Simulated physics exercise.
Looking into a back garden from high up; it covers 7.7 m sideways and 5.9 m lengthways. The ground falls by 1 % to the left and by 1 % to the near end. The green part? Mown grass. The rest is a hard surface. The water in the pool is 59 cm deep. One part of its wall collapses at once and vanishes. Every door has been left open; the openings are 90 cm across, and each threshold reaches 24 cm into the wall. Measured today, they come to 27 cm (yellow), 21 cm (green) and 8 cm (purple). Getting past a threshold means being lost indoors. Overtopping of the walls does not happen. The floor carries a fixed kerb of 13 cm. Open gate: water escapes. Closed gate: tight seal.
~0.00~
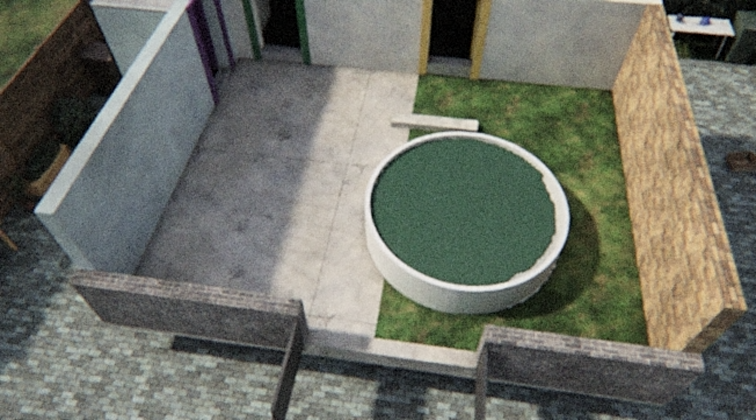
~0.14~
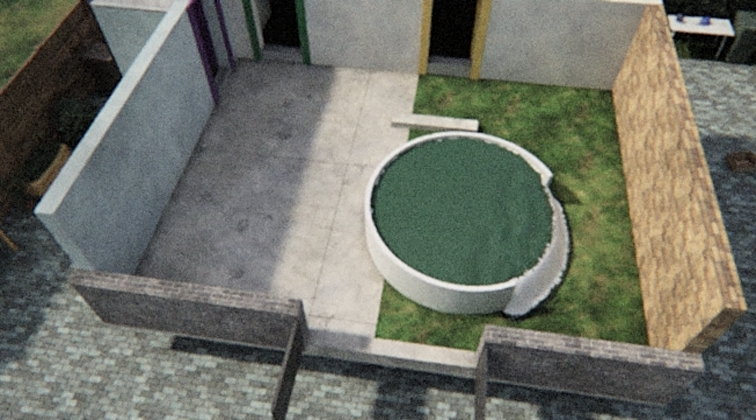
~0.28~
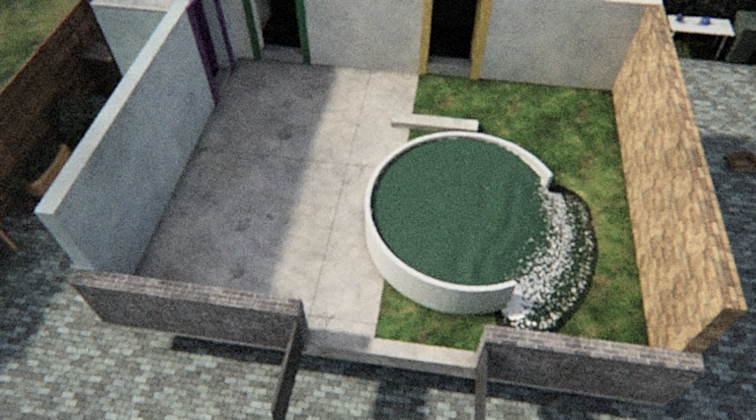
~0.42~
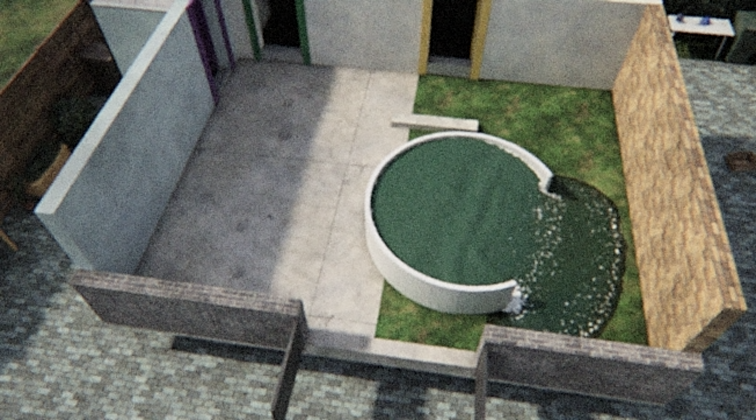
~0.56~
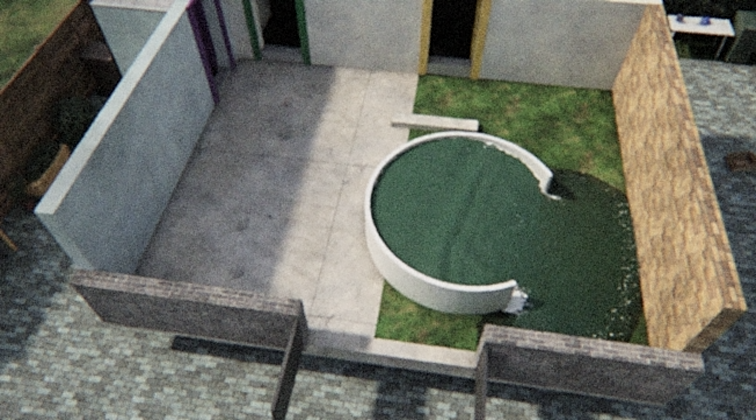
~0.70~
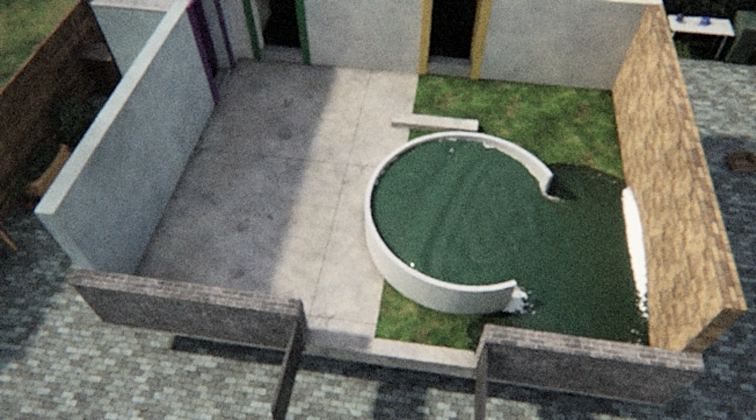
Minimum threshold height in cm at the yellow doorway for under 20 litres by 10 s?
Roughly 6 cm.
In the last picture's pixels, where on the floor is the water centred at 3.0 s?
Look at about (523, 246) in the last view.
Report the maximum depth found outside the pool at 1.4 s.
Roughly 48 cm.
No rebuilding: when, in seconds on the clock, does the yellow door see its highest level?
About 5.5 seconds.
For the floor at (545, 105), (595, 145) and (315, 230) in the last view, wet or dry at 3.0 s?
Point by point, the first is awash, the second awash and the third spared.
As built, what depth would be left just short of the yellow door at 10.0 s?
The depth there is around 8.0 cm.
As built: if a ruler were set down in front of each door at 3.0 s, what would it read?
Depths, in cm - yellow: 0, green: 0, purple: 0.
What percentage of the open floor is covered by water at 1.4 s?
Some 15 in a hundred.
After 1.4 s water covers 15 % of the floor, deepest (48 cm) near (639, 326); it has not reached the yellow door.
After 3.0 s water covers 30 % of the floor, deepest (39 cm) near (632, 373); it has not reached the yellow door.
After 10.0 s water covers 95 % of the floor, deepest (16 cm) near (524, 358); 8 cm at the yellow door, 0 litres in over its 27 cm threshold.
At the yellow door as built, the water arrived by 4.3 s and peaked near 10 cm at 5.4 s.
With a threshold of 5.5 cm, 26 litres would have come in within the 10 s; with 6.5 cm, 16 litres. So under 20 litres takes about 6 cm.
